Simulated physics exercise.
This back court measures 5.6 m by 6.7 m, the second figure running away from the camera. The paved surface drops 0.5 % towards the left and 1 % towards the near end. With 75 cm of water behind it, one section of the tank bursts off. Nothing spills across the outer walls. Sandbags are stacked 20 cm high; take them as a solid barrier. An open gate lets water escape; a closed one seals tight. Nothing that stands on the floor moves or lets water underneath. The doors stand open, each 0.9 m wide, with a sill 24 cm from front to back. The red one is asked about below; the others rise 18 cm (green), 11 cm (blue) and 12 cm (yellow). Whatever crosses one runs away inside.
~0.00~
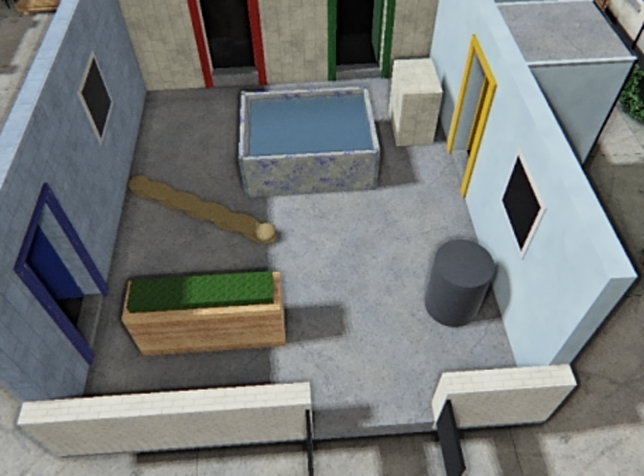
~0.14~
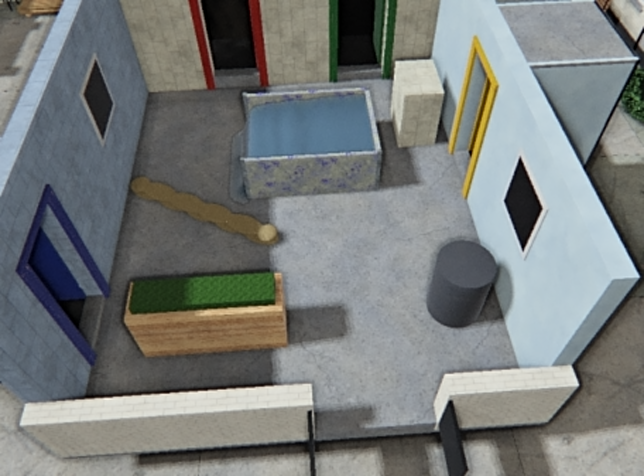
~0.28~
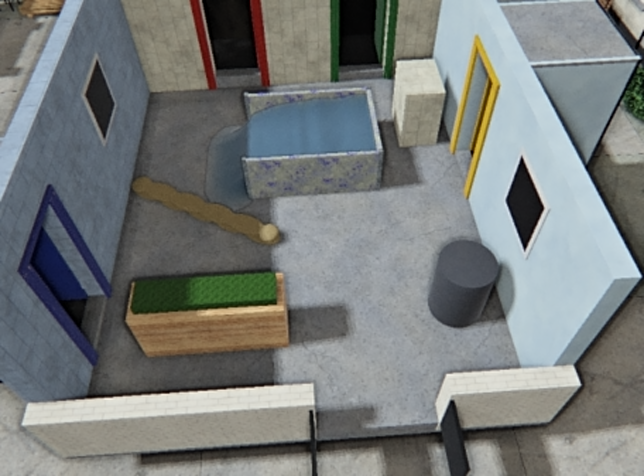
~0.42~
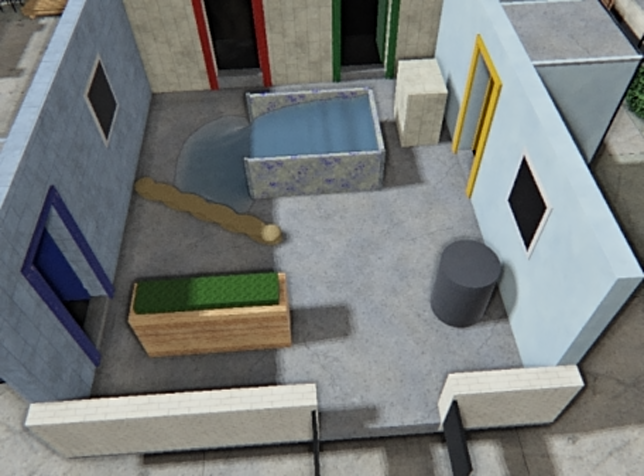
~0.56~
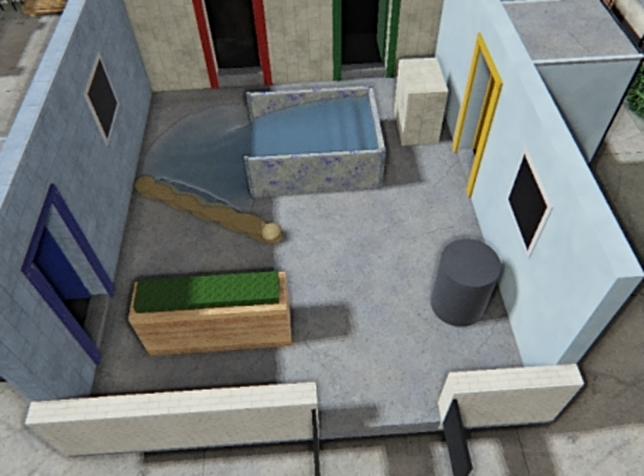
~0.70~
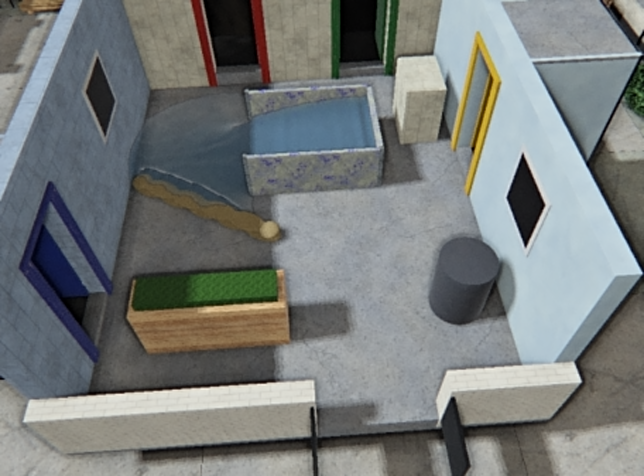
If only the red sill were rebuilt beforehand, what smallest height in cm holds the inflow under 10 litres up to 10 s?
At least 14.5 cm or so.
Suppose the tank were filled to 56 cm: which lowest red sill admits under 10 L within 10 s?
About 11.0 cm.
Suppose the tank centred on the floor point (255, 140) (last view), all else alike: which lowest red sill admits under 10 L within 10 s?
Then roughly 12.5 cm.
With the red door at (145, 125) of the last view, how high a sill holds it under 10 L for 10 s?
Roughly 32 cm.
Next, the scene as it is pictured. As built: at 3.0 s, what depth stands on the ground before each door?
Depths in cm: Green 4, blue 6, red 20, yellow 0.
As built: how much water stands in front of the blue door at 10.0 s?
About 2.5 cm.
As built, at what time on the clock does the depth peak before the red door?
Around 3.0 s.
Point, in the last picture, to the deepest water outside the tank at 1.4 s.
At about (136, 167).
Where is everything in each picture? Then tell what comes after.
In the first frame, still water, 75 cm deep, in the tank at (307, 125); the red door at (229, 40) is dry.
In the second frame, the gap is at (250, 153), the front 0.3 m out at (236, 196); the back of the tank holds 75 cm.
In the third frame, the front is at (209, 188), 0.7 m from the gap at (252, 154); 1.2 m2 of floor is wet, 75 cm left at the back.
In the fourth frame, water pours out at (254, 155) and has run 1.3 m, to (179, 190); about 11 cm deep outside, 72 cm at the back.
In the fifth frame, the gap is at (254, 154), the front 1.9 m out at (146, 181); the back of the tank holds 65 cm.
In the sixth frame, the gap is at (253, 152), the front 2.1 m out at (144, 124); the back of the tank holds 64 cm; 0.5 m in a straight line remain to the red door at (233, 38).
After 1.4 s water covers 25 % of the floor, deepest (56 cm) near (136, 167); 3 cm at the red door, 0 litres in over its 26 cm sill.
After 3.0 s water covers 50 % of the floor, deepest (39 cm) near (150, 96); 20 cm at the red door, 0 litres in over its 26 cm sill.
After 10.0 s water covers 90 % of the floor, deepest (14 cm) near (205, 201); 9 cm at the red door, 0 litres in over its 26 cm sill.
At the red door as built, the water arrived by 1.0 s and peaked near 20 cm at 3.0 s.
Run again over the same 10 s with other heights there, 21 litres in over 12.5 cm, 4 litres over 17 cm. The limit of 10 litres is kept from about 14.5 cm up.
